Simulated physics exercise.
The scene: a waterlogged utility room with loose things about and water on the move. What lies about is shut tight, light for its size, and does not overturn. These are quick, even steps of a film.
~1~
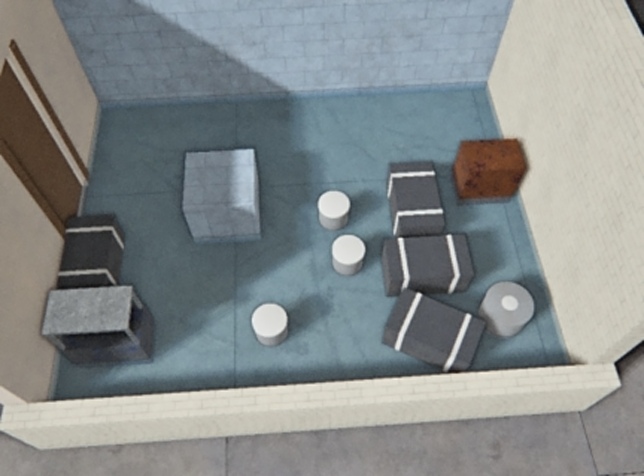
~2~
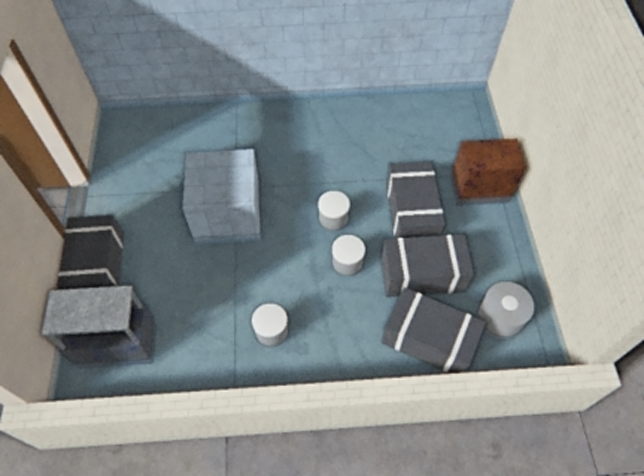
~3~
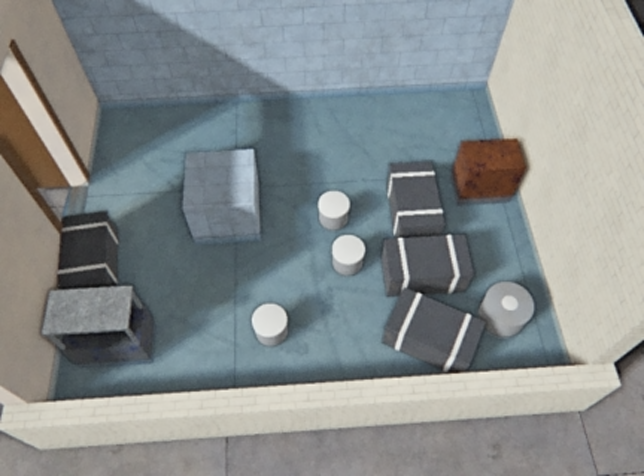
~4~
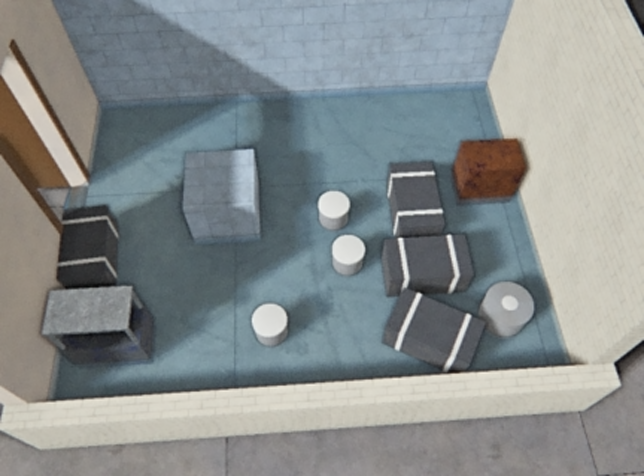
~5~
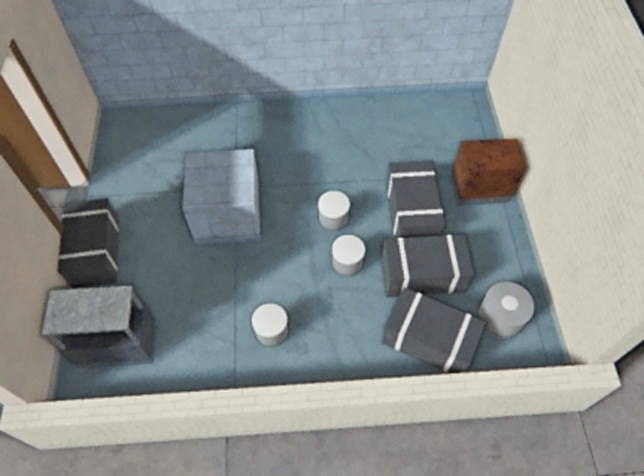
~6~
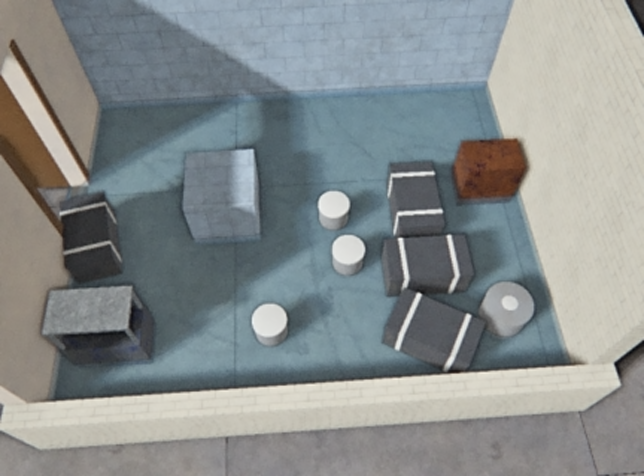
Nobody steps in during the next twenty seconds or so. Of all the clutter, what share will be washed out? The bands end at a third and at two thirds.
Share: Not even a third.
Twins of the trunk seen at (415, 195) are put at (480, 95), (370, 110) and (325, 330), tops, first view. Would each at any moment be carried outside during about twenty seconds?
As listed: Stays, kept in, inside.
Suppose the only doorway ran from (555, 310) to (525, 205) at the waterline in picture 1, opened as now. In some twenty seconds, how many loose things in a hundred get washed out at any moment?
Close to 90 %.
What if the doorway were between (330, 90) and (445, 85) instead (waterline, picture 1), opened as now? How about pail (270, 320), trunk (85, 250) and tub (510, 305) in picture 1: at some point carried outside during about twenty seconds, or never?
In turn: Stays, left behind, kept in.
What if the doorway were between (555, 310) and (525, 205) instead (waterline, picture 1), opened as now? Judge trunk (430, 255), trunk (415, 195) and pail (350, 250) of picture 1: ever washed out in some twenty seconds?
In turn: Yes, gone, washed out.
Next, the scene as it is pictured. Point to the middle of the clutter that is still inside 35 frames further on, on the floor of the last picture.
Roughly at (300, 269).
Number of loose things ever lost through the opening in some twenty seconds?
The number is 0.
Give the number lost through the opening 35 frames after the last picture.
The number is 0.
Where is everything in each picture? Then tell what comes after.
The first frame shows a trunk at (86, 251), afloat; a pail at (269, 320) floats; 0 of 8 have shifted.
The second frame shows a trunk at (86, 250) floats; a pail at (269, 320) floats; 0 of 8 have shifted.
The third frame shows a trunk at (83, 247), afloat, close to its start; a pail at (269, 320), afloat; 1 of 8 have shifted.
The fourth frame shows a trunk at (83, 241), afloat, close to its start; a pail at (269, 320), afloat; 1 of 8 have shifted.
The fifth frame shows a trunk at (84, 234) floats, close to its start; a pail at (269, 320), afloat; 1 of 8 have shifted.
The sixth frame shows a trunk at (85, 228) floats, close to its start; a pail at (269, 320) floats; 1 of 8 have shifted.
A moment on, 0 of 8 are out; 7 afloat.
Next, 0 of 8 are out; 7 afloat.
Later, 0 of 8 are out; 7 afloat.
In the end, 0 of 8 are out; 7 afloat.
